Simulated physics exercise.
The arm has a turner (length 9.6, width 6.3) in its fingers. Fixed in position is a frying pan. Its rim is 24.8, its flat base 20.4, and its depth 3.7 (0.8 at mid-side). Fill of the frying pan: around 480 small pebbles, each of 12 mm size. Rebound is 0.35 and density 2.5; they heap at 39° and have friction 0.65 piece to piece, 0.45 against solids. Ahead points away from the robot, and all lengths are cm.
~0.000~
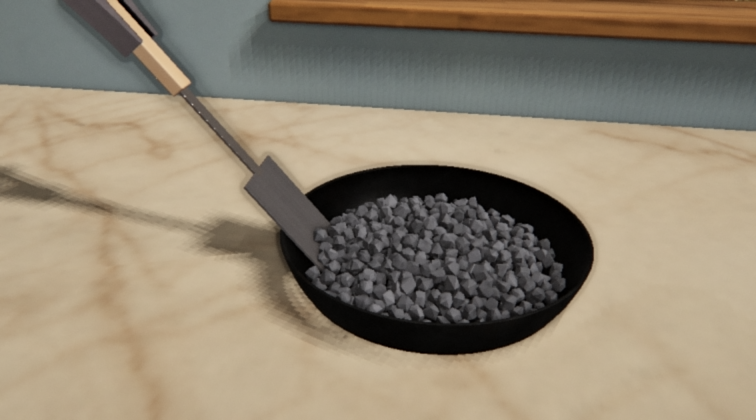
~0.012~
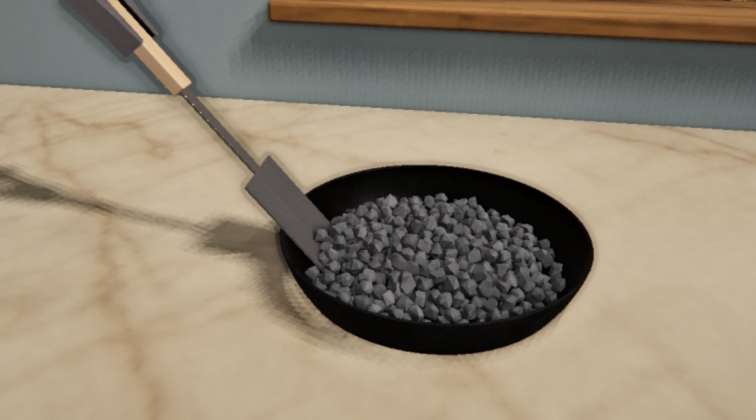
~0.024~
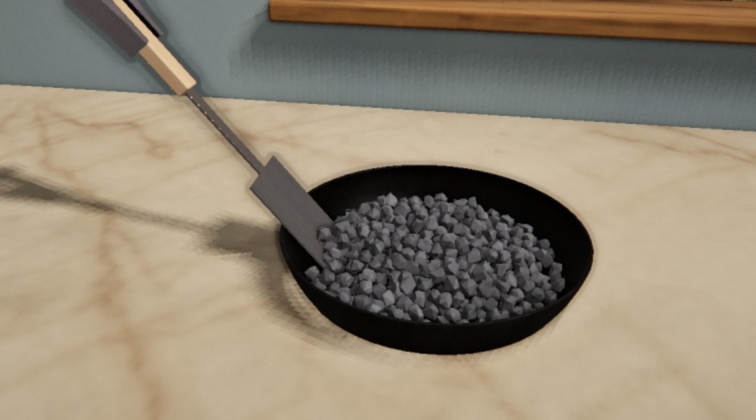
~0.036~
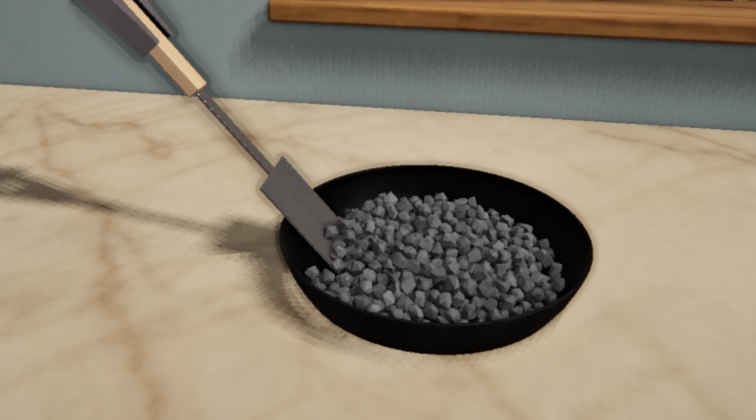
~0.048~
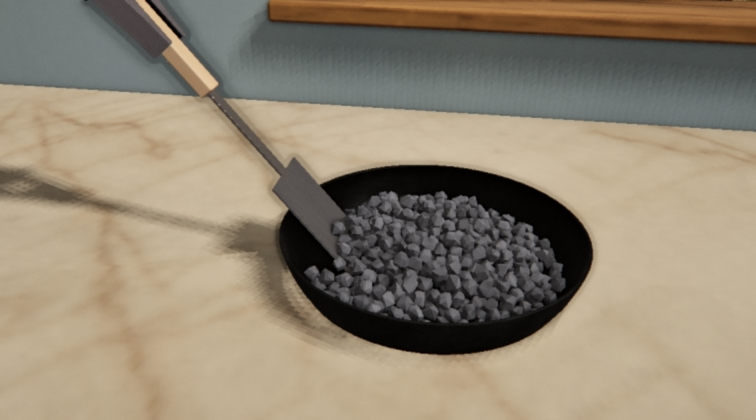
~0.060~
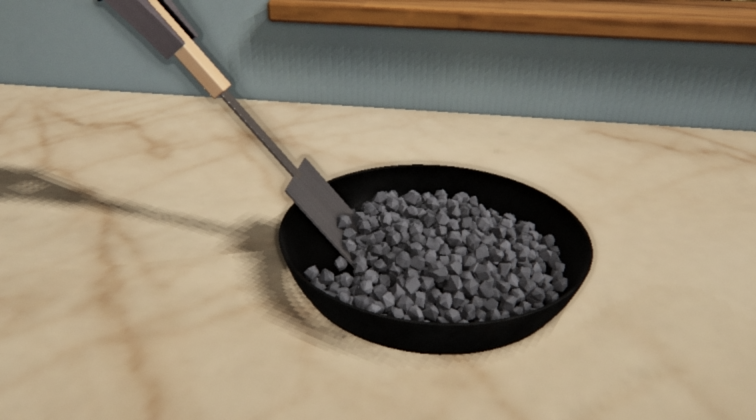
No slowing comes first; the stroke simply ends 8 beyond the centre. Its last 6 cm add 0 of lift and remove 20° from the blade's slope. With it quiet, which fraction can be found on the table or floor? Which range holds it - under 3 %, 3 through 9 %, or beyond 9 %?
The range under 3 % holds it.
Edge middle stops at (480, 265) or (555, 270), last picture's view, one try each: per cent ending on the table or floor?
Some 0 and 5 per cent.
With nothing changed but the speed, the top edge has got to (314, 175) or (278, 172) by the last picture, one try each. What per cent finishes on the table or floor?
Around 5 per cent, then around 0 per cent.
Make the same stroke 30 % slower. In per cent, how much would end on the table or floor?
0 per cent, roughly.
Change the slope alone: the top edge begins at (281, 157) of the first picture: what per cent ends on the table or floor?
Spill: Approx. 5 per cent.
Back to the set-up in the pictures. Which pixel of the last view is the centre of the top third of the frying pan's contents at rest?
Approximately at pixel (516, 237).
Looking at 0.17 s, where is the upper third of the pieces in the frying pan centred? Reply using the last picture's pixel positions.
I'd say close to (473, 233).
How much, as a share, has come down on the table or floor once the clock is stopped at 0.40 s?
Around 2 %.
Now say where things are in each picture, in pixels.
In the first picture, the turner top edge at (256, 171), sloping 50°; upper third of the load around (426, 241), from x 310 to 560, top at y 200; 478 in the frying pan.
In the second picture, the turner top edge at (257, 171), sloping 50°; upper third of the load around (426, 241), from x 310 to 555, top at y 200.
In the third picture, the turner top edge at (262, 171), sloping 50°; upper third of the load around (425, 241), from x 310 to 555, top at y 200.
In the fourth picture, the turner top edge at (272, 172), sloping 50°; upper third of the load around (425, 238), from x 310 to 555, top at y 200.
In the fifth picture, the turner top edge at (283, 173), sloping 50°; upper third of the load around (424, 237), from x 310 to 560, top at y 200.
In the sixth picture, the turner top edge at (295, 173), sloping 50°; upper third of the load around (428, 237), from x 310 to 560, top at y 195; 478 in the frying pan.
After 0.12 s, sloping 50°, highest piece 6 above the table; 478 in the frying pan.
After 0.17 s, sloping 43°, highest piece 7 above the table; 478 in the frying pan.
After 0.40 s, sloping 30°, highest piece 6 above the table; 473 in the frying pan, 5 on the table or floor.
After 1.45 s, sloping 30°, highest piece 6 above the table; 473 in the frying pan, 5 on the table or floor.
In the end, 473 in the frying pan, 5 on the table or floor. That is 1 % on the table or floor.
